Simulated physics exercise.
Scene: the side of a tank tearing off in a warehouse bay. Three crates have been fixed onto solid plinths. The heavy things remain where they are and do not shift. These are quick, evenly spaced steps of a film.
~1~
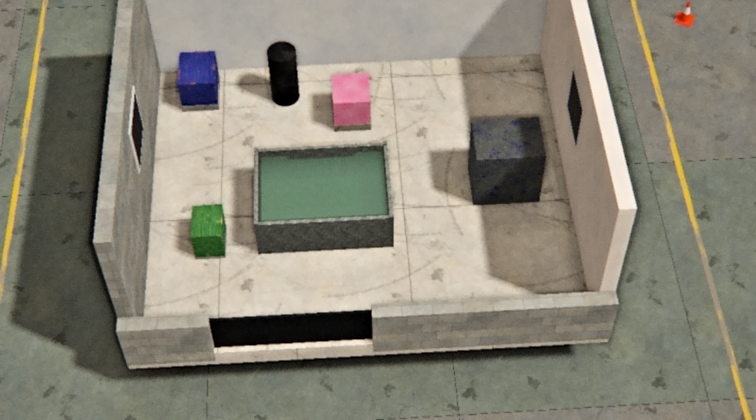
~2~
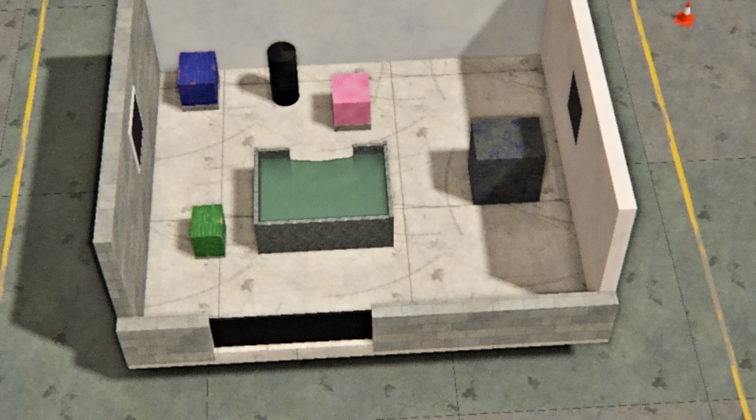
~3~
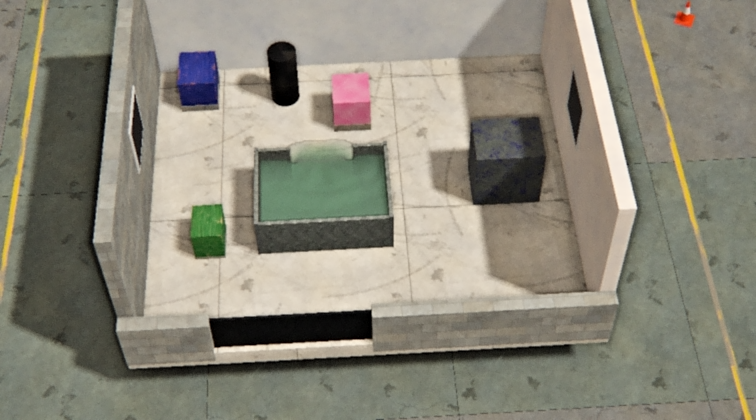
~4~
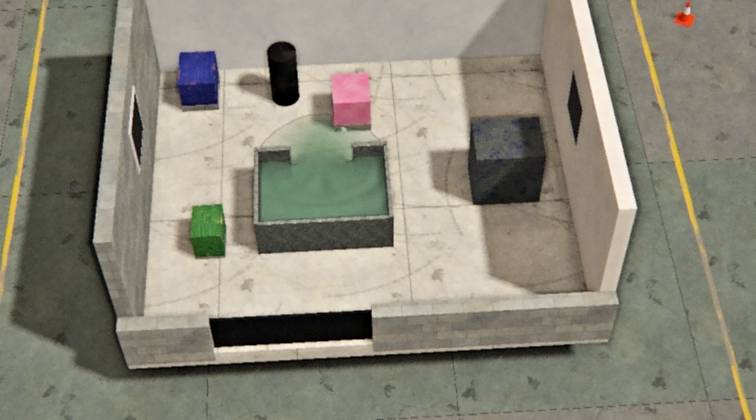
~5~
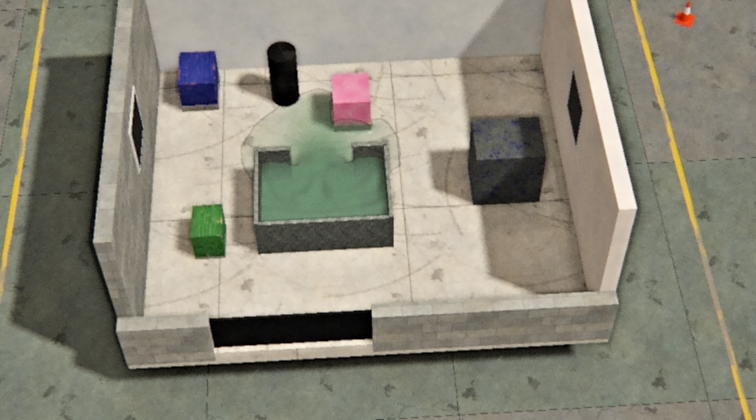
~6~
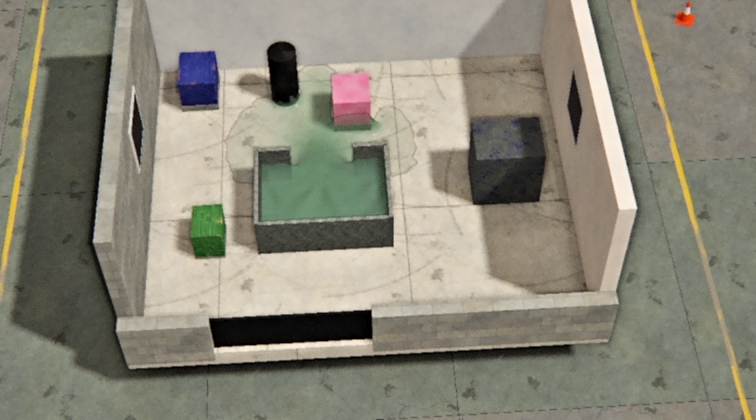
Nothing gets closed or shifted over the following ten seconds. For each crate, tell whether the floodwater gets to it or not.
The pink crate will be reached by the flood; the blue crate will be reached by the flood; the green crate will be reached by the flood.
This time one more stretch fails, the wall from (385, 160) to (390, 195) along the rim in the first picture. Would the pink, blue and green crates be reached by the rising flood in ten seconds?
Pink crate is safe, blue crate is safe, green crate is wetted.
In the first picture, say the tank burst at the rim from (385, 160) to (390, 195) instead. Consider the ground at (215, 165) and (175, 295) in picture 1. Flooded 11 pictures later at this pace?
I'd expect the first point to stay dry and the second point to stay dry.
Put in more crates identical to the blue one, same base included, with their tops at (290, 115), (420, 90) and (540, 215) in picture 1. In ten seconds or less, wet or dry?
Going through them in order, the first is overtopped, the second is overtopped and the third is not reached.
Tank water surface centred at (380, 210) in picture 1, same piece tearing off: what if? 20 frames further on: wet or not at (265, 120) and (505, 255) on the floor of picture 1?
The first is wetted, and then the second is not reached.
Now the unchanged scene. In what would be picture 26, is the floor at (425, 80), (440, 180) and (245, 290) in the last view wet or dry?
In that order: Wet, awash, free of water.
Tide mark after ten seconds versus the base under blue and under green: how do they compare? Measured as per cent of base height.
Some 260 and 260 % respectively.
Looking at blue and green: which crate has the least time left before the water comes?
The blue crate, then.
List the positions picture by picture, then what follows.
In the first picture, still water in the water tank at (323, 186).
In the second picture, water pours out on the water tank's far side and has run to a hidden place.
In the third picture, the front is at (296, 147), out from the gap on the water tank's far side.
In the fourth picture, water pours out on the water tank's far side and has run to (313, 118).
In the fifth picture, water pours out on the water tank's far side and has run to (315, 93).
In the sixth picture, water pours out on the water tank's far side and has run to (311, 69).
A moment on, water covers 25 % of the floor; the pink crate water round its plinth, the blue crate water round its plinth, the green crate not reached.
Next, water covers 40 % of the floor; the pink crate water round its plinth, the blue crate water round its plinth, the green crate not reached.
Then, water covers 55 % of the floor; the pink crate water round its plinth, the blue crate water round its plinth, the green crate not reached.
Later, water covers 75 % of the floor; the pink crate water round its plinth, the blue crate water round its plinth, the green crate water round its plinth.
In the end, water covers 100 % of the floor; the pink crate was topped, the blue crate was topped, the green crate was topped.
